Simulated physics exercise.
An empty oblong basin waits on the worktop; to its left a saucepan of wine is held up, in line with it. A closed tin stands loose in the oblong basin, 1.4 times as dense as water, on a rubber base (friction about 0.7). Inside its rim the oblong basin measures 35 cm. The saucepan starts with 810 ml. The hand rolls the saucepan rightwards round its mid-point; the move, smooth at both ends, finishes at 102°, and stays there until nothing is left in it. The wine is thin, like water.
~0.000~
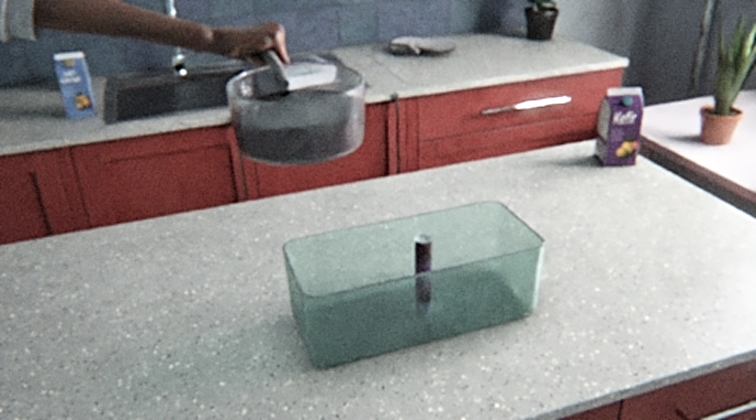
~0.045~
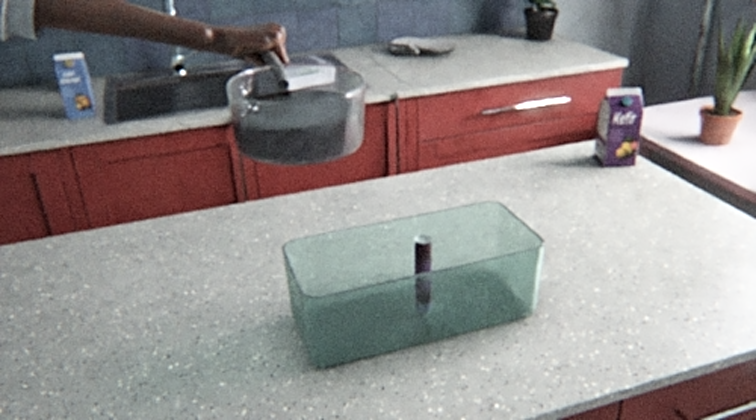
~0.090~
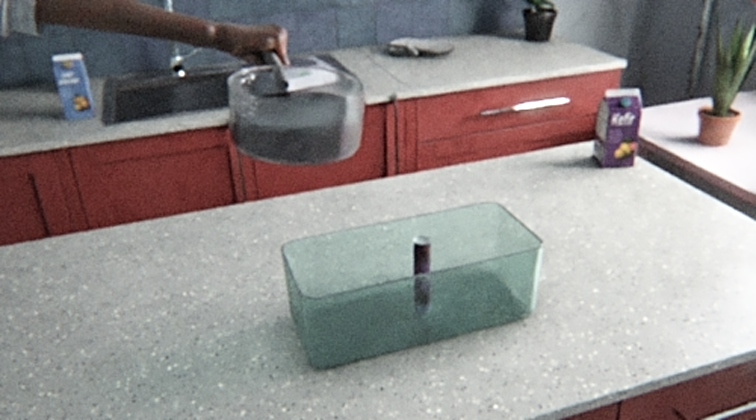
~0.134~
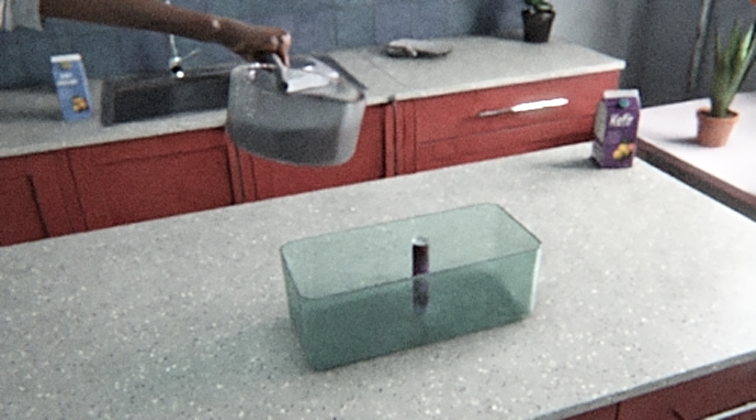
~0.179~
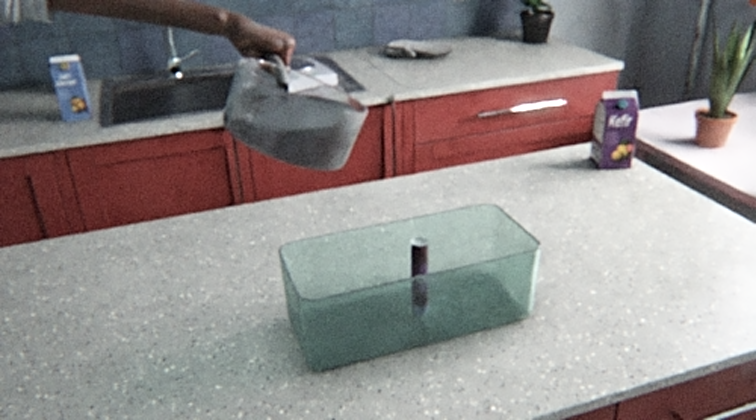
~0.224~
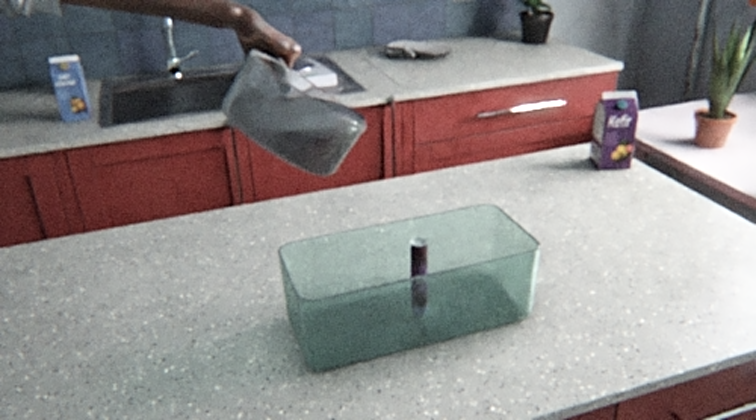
The clip opens on a hand holding a clear saucepan of dark liquid level above a speckled worktop, up and to the left of a green see-through basin with a small dark tin standing inside. Slowly at first, then faster, the hand tilts the saucepan rightwards, while the basin and tin stay still.
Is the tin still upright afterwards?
It falls.
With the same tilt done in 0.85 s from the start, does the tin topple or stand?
Then it falls.
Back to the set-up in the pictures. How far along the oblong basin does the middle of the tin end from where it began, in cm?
Some 9.5 cm.
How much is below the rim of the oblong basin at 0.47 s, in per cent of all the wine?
About 10 per cent.
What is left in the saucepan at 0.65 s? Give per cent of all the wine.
Near 8 in a hundred.
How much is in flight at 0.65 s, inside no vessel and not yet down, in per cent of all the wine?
Near 10 in a hundred.
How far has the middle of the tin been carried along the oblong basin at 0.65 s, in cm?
About 1 cm.
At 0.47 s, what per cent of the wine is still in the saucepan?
Near 24 in a hundred.
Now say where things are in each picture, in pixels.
In the first picture, it leans 0°; its right rim is at (360, 75); the wine meets the walls at (234, 116) and (357, 99); the oblong basin's rim runs from (293, 270) to (522, 222); the tin's top is at (423, 242).
In the second picture, it leans 2°; its right rim is at (361, 77); the wine meets the walls at (233, 116) and (357, 100).
In the third picture, it leans 7°; its right rim is at (361, 84); the wine meets the walls at (232, 115) and (356, 102).
In the fourth picture, it leans 15°; its right rim is at (363, 94); the wine meets the walls at (230, 115) and (356, 105).
In the fifth picture, it leans 25°; its right rim is at (363, 107); the wine meets the walls at (227, 112) and (357, 108).
In the sixth picture, it leans 38°; its right rim is at (361, 121); the wine meets the walls at (225, 107) and (358, 111); 1 per cent is over the edge.
By 0.47 s the tilt is 98° and 25 per cent is still to pour; the tin stands where it began.
By 0.65 s the tilt is 102° and 8 per cent is still to pour; the tin stands 1 cm from where it began.
By 0.84 s the tilt is 102° and 1 per cent is still to pour; the tin leans 15°.
By 1.04 s the tilt is 102° and 0 per cent is still to pour; the tin leans 50°.
At rest the tin lies on its side.
